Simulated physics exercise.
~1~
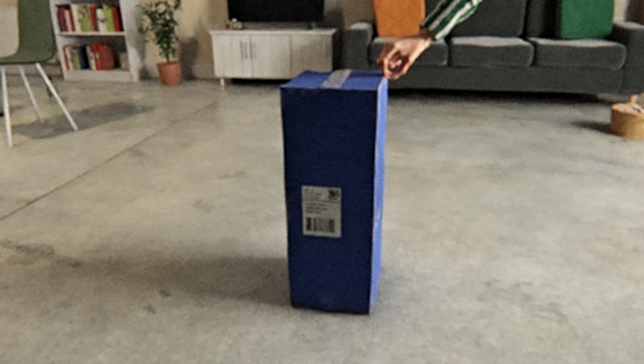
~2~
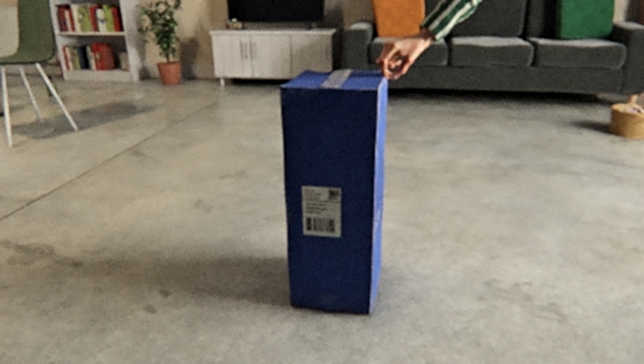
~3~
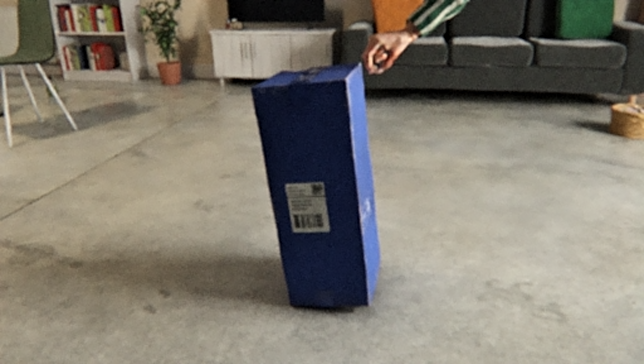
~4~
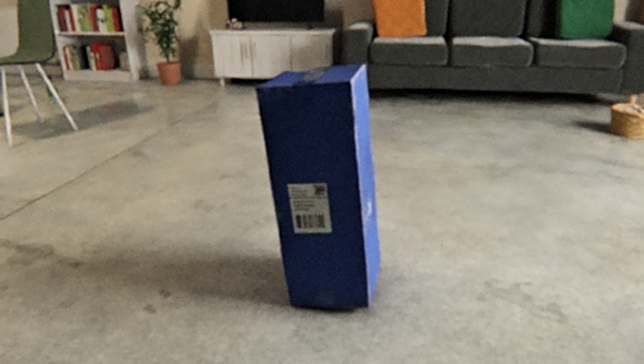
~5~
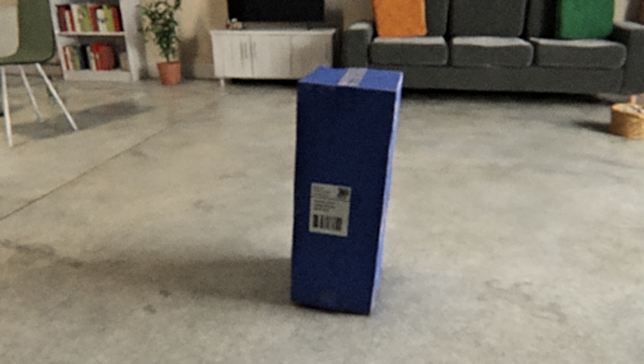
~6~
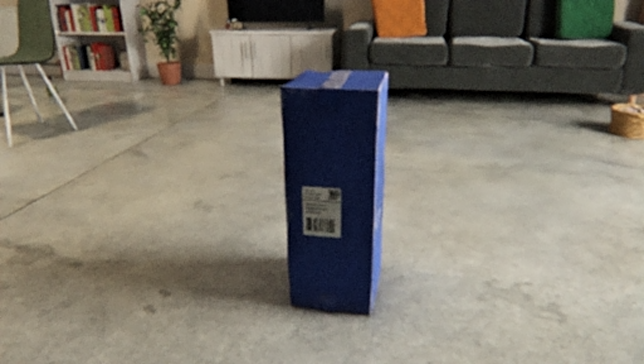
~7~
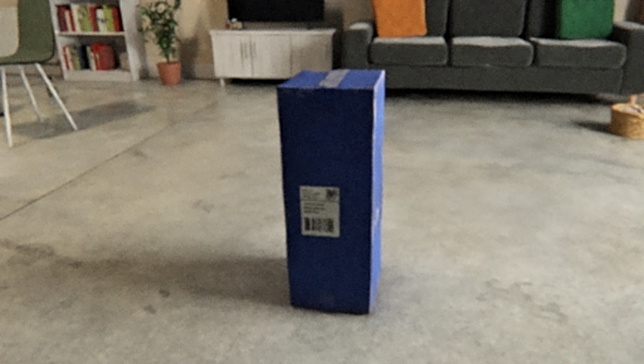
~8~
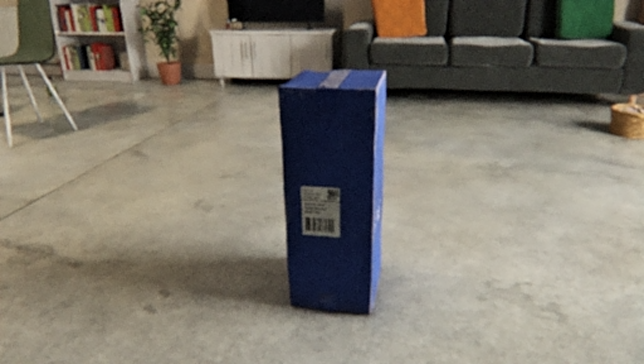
A hand in a dark striped sleeve reaches in from the upper right and touches the top of a tall blue parcel standing on a grey concrete floor, seen from a still viewpoint in a living room. Behind it are a bookshelf, a potted plant, a pale cabinet and a dark sofa with orange and green cushions. The parcel tips to the left as the hand draws back and leaves. It then rocks back, leaning slightly right, before swinging a little left again. Finally it settles upright on its base.
